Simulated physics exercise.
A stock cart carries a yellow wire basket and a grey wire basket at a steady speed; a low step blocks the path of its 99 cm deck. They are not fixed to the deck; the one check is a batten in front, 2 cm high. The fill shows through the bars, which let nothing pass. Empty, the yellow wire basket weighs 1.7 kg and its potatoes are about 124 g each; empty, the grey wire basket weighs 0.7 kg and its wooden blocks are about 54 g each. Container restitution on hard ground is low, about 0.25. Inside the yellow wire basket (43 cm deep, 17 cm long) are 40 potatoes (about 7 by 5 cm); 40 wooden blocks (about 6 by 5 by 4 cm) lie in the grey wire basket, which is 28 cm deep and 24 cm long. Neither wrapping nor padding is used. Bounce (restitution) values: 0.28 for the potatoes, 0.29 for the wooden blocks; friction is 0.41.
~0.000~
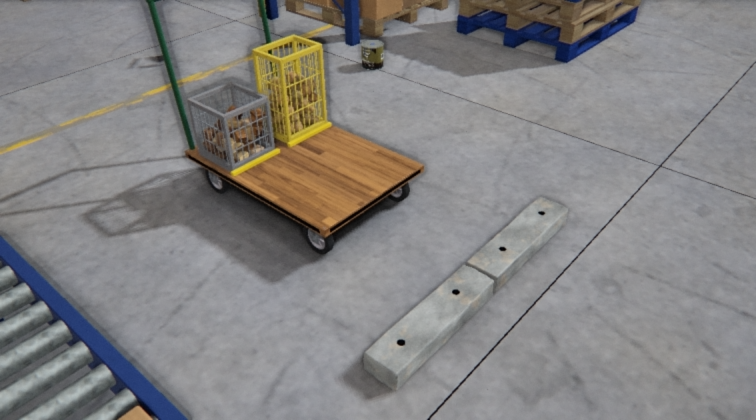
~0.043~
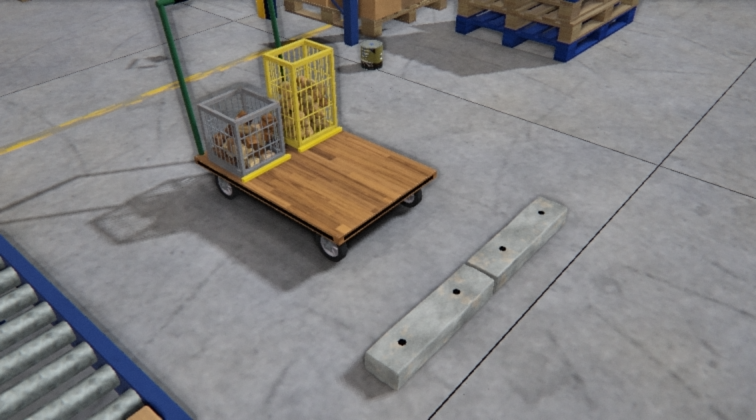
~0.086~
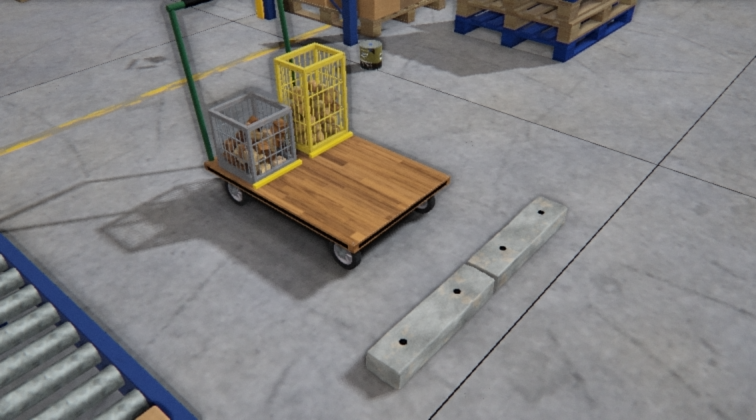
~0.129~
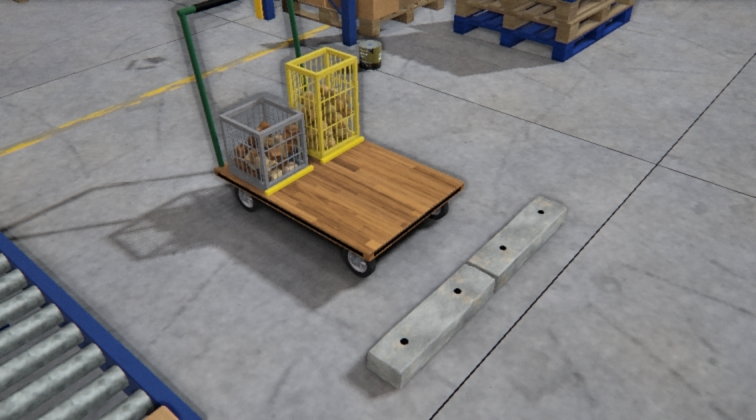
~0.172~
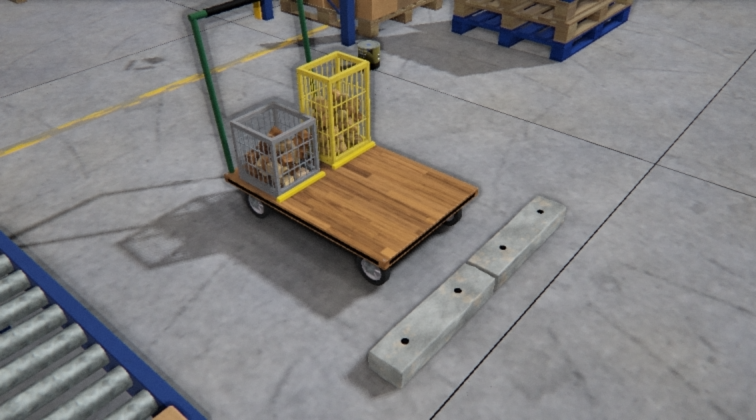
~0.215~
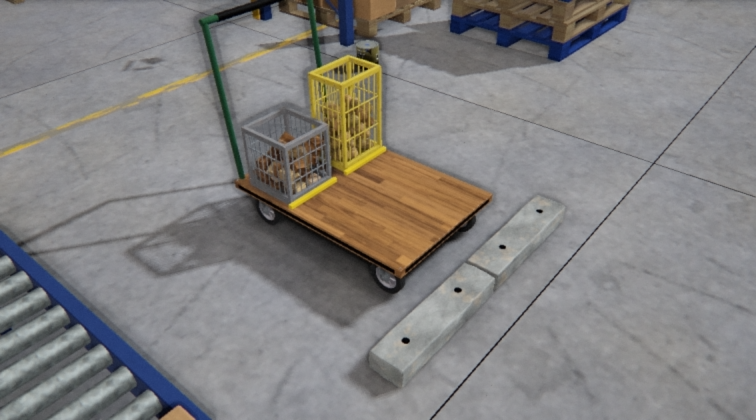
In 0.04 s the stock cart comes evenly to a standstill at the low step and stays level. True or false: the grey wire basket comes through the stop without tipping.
True.
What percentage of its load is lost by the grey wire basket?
Estimated share: Around 0 in a hundred.
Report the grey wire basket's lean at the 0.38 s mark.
Tilt: Around 10 degrees.
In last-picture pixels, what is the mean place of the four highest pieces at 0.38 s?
Centred close to (376, 117).
After 0.26 s, it starts to lose speed.
After 0.38 s, the yellow wire basket leans 27° with 0 of 40 out and the grey wire basket leans 11° with 0 of 40 out.
After 0.56 s, the yellow wire basket is down with 0 of 40 out and the grey wire basket is upright with 0 of 40 out.
After 0.86 s, the yellow wire basket is down with 3 of 40 out and the grey wire basket is upright with 0 of 40 out.
When it is over (at 1.07 s), the yellow wire basket is down with 4 of 40 out and the grey wire basket is upright with 0 of 40 out. Greatest lean of the grey wire basket, 11°.
